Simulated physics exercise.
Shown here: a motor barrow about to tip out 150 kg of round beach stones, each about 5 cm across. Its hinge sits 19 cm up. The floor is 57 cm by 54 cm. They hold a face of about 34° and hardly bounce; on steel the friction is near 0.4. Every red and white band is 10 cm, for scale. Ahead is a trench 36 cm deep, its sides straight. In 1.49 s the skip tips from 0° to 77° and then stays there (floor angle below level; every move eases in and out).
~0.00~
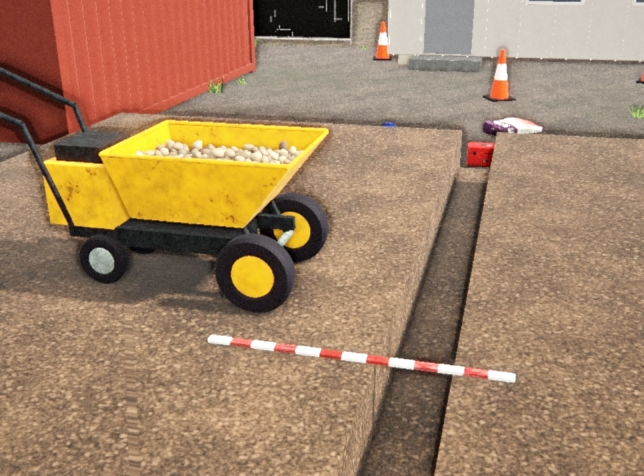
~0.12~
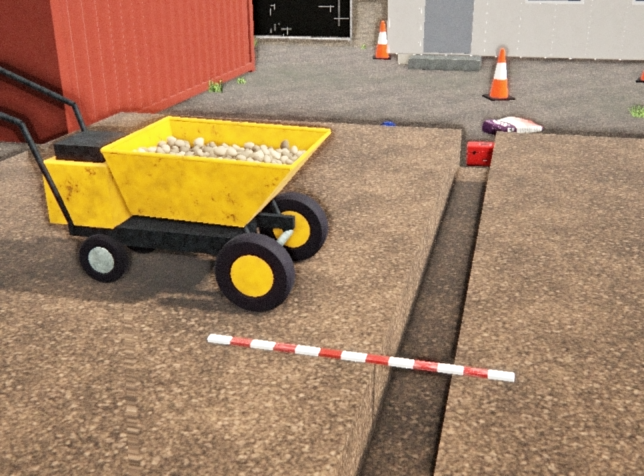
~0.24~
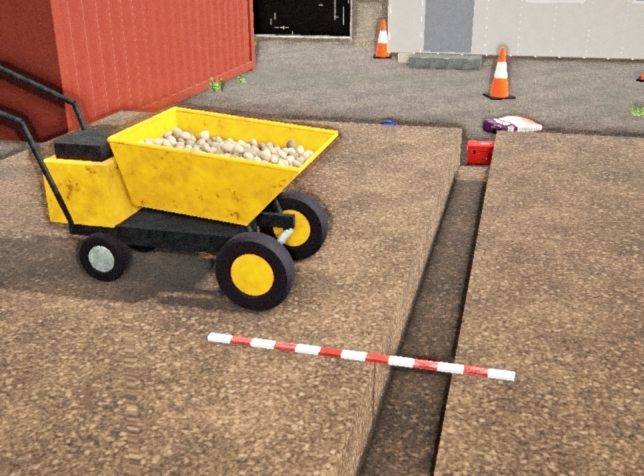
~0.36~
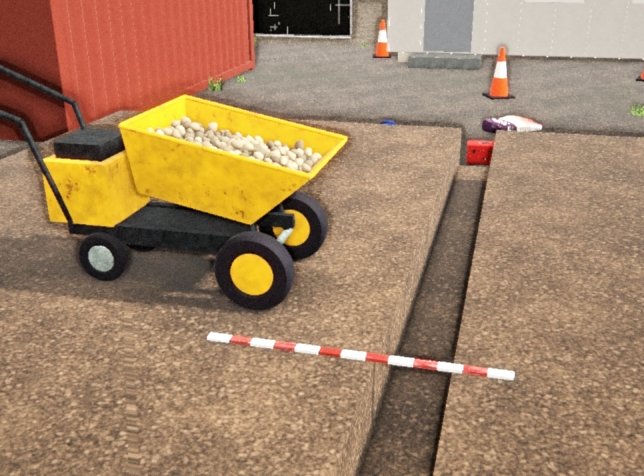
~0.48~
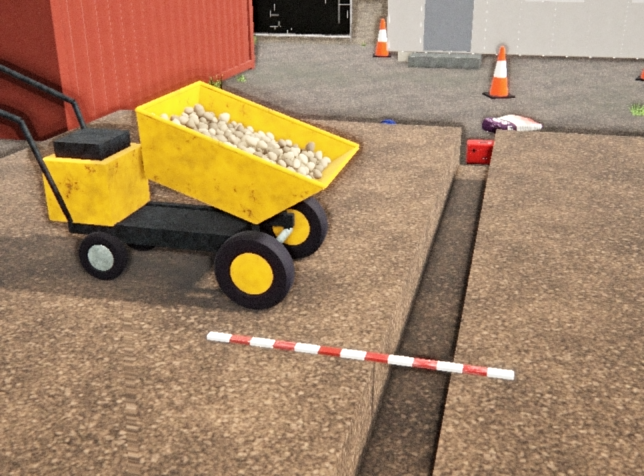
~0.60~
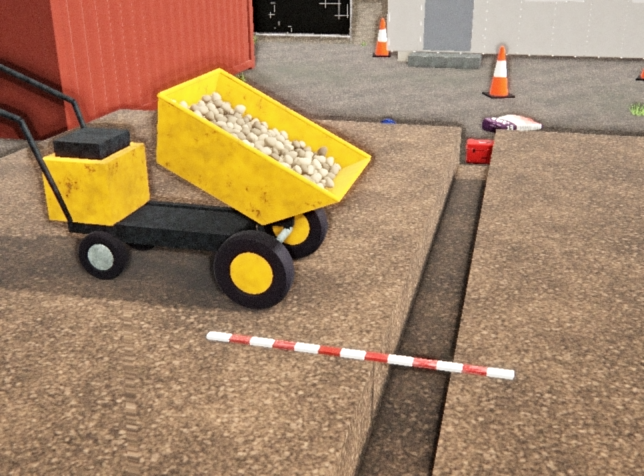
A yellow motor barrow stands still while its skip of pale stones tilts steadily forward.
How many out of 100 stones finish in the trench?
About 99 of them.
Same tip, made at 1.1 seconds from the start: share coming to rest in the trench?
Around 100 per cent would end in the trench.
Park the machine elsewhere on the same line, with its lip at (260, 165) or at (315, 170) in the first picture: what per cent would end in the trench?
The first gives about 75 percent and the second about 80 percent.
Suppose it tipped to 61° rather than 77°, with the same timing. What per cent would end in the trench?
Close to 90 per cent then.
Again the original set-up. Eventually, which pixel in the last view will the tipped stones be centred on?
Roughly (430, 343), I'd say.
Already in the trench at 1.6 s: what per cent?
At that moment: Approx. 65 %.
After 1.1 s the floor is at 65°; 99 % in the skip, 1 % short of the trench, 1 % in the trench; the foremost stones are at (398, 256).
After 1.6 s the floor is at 77°; 32 % in the skip, 1 % short of the trench, 66 % in the trench, 1 % past the trench; the foremost stones are at (491, 294).
After 1.9 s the floor is at 77°; 6 % in the skip, 1 % short of the trench, 92 % in the trench, 1 % past the trench; the foremost stones are at (531, 297).
After 3.9 s the floor is at 77°; 0 % in the skip, 99 % in the trench, 1 % past the trench; the foremost stones are at (543, 297).
